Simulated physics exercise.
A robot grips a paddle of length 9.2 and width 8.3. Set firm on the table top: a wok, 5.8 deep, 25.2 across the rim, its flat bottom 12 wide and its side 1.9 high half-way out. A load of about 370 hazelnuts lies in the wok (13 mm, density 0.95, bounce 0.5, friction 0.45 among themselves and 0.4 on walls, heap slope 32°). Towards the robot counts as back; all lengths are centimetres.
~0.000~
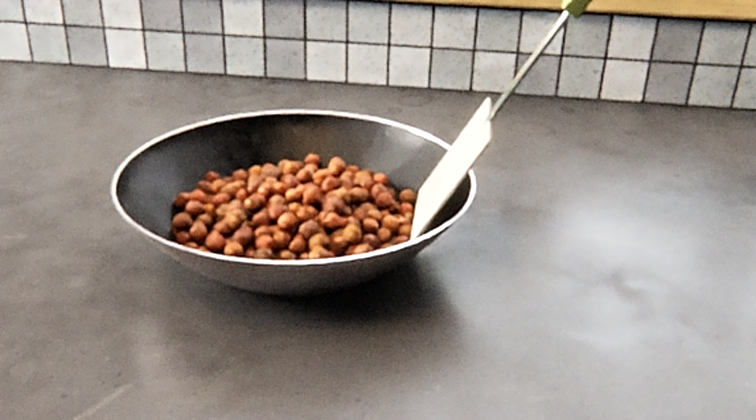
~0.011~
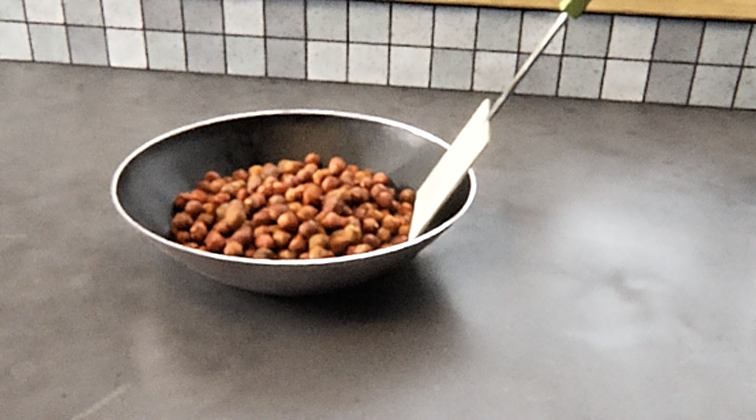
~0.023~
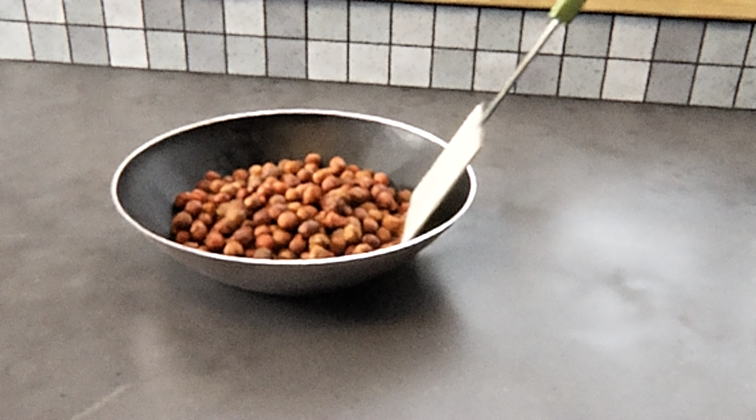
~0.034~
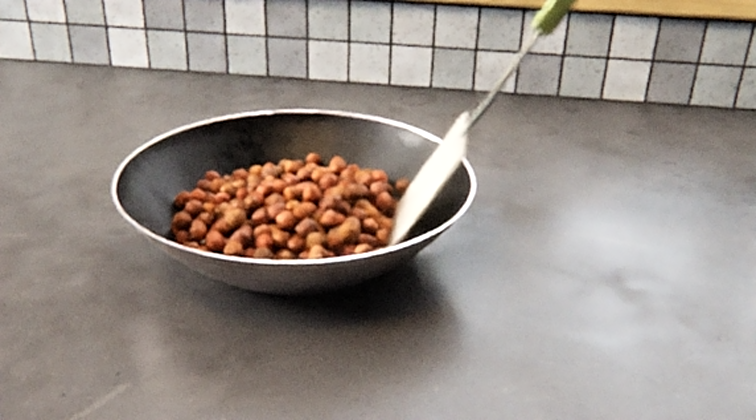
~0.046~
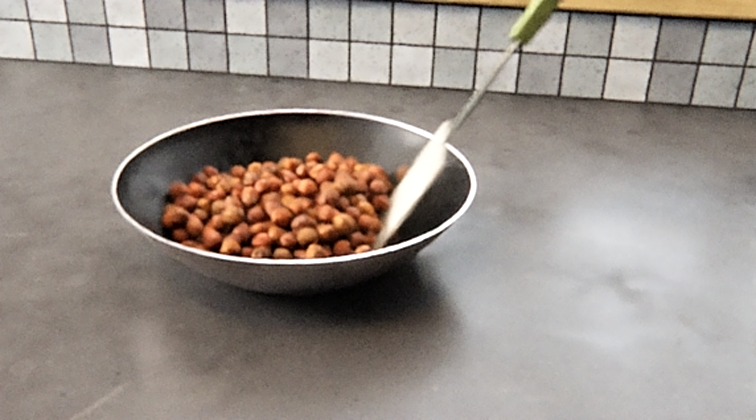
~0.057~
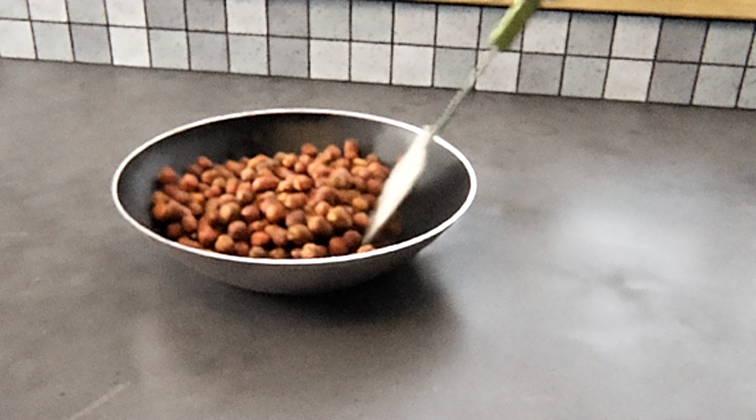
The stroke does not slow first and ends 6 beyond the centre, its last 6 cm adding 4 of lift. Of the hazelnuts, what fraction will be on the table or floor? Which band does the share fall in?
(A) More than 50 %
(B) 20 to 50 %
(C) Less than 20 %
Option B: 20 to 50 %.
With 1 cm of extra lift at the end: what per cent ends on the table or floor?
35 %.
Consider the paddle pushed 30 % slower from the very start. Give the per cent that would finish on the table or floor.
About 20 per cent.
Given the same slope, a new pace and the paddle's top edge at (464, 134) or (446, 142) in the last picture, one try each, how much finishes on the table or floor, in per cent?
I'd estimate close to 5 and 20 in a hundred.
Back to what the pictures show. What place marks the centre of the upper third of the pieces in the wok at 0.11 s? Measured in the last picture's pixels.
The middle lies somewhere about (237, 175).
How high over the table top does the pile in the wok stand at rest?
Close to 5.5 centimetres high.
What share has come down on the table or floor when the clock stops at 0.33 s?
Around 15 %.
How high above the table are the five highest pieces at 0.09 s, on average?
They are some 7 cm up.
By 0.09 s, sloping 60°, highest piece 9 above the table; 371 in the wok, 1 on the blade or in flight.
By 0.11 s, sloping 60°, highest piece 15 above the table; 369 in the wok, 3 on the blade or in flight.
By 0.33 s, sloping 60°, highest piece 34 above the table; 239 in the wok, 49 on the table or floor, 84 on the blade or in flight.
By 1.38 s, sloping 60°, highest piece 5 above the table; 239 in the wok, 133 on the table or floor.
Final count, 239 in the wok, 133 on the table or floor. That is 36 % on the table or floor.
